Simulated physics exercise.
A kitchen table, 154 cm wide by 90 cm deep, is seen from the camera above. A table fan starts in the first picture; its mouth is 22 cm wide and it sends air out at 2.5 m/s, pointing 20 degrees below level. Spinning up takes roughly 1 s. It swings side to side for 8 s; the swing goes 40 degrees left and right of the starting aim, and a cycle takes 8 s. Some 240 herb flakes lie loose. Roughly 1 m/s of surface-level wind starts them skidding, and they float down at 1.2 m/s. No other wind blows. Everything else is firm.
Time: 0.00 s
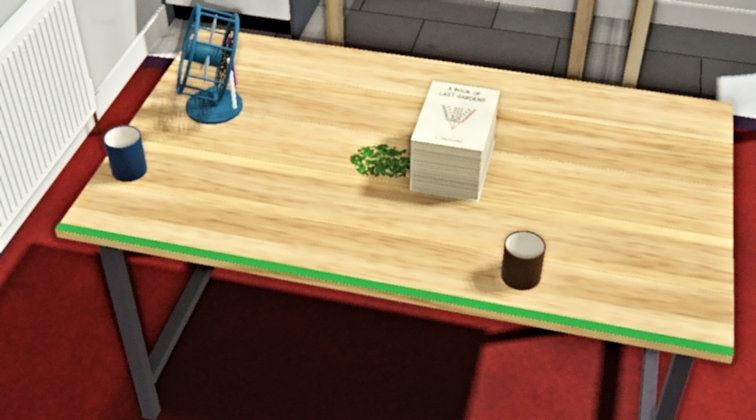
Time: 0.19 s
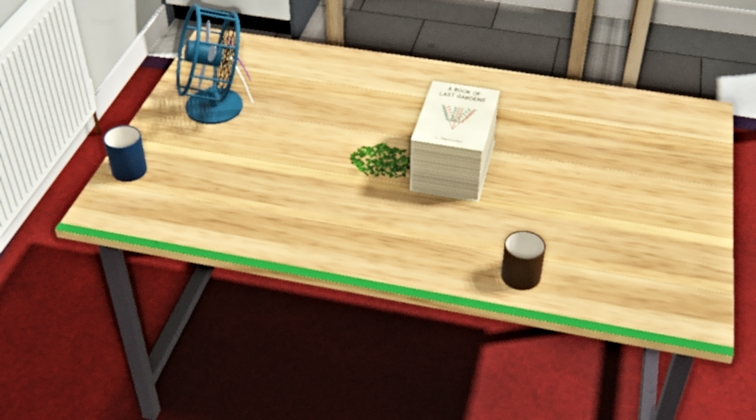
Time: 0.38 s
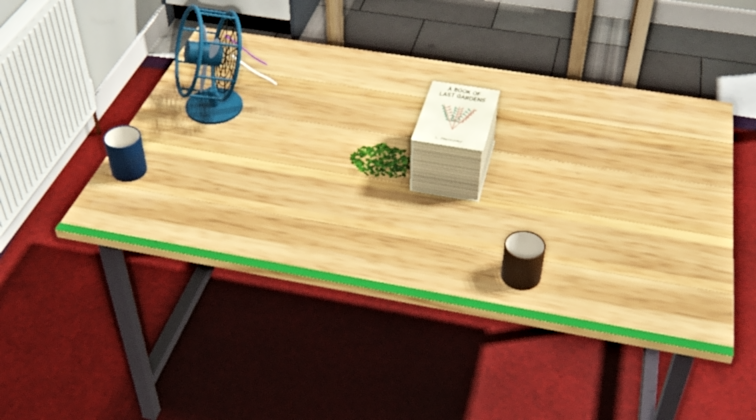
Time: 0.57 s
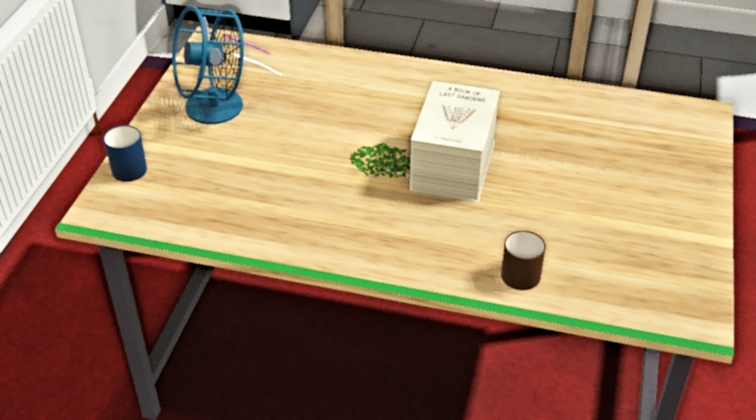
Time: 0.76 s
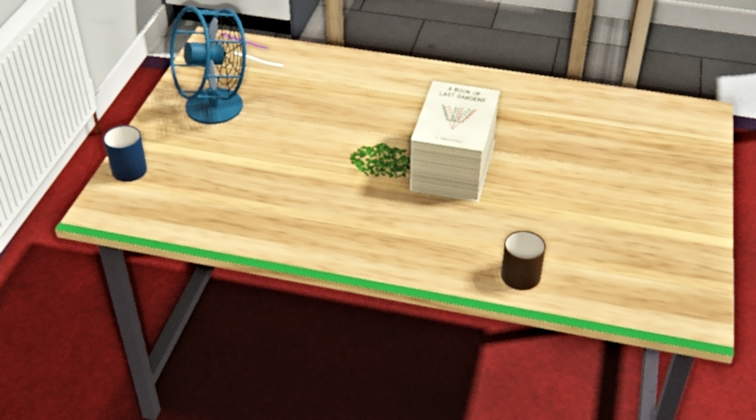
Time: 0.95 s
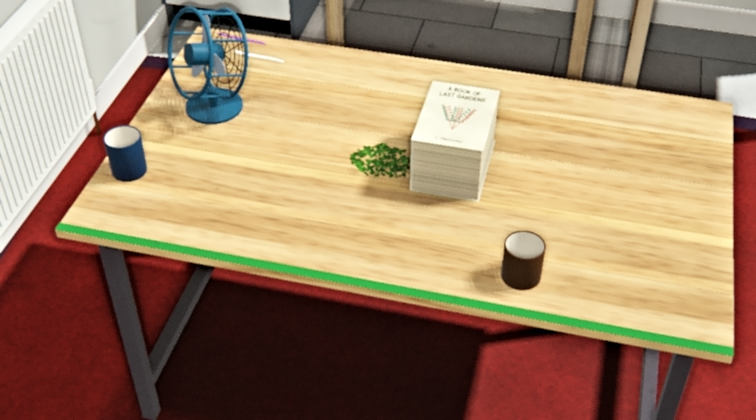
A wooden kitchen table holding a book stack, two mugs and still green herb flakes as a blue fan turns slowly towards the back.
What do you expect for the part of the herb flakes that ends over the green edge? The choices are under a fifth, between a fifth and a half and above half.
The fraction resting over the green edge is the majority.
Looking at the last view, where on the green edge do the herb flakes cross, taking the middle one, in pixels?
At roughly pixel (468, 307).
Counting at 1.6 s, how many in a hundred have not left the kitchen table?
About 100 %.
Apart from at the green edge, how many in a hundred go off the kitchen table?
Estimate: Near 0 %.
After 1.6 s, 0 % are over the green edge; the middle of those left on the top is near (393, 164); 0 % are gone or lie where they will stay.
After 2.6 s, 0 % are over the green edge; the middle of those left on the top is near (393, 164); 0 % are gone or lie where they will stay.
After 4.4 s, 0 % are over the green edge; the middle of those left on the top is near (408, 175); 0 % are gone or lie where they will stay.
After 8.0 s, at the end, 96 % are over the green edge.
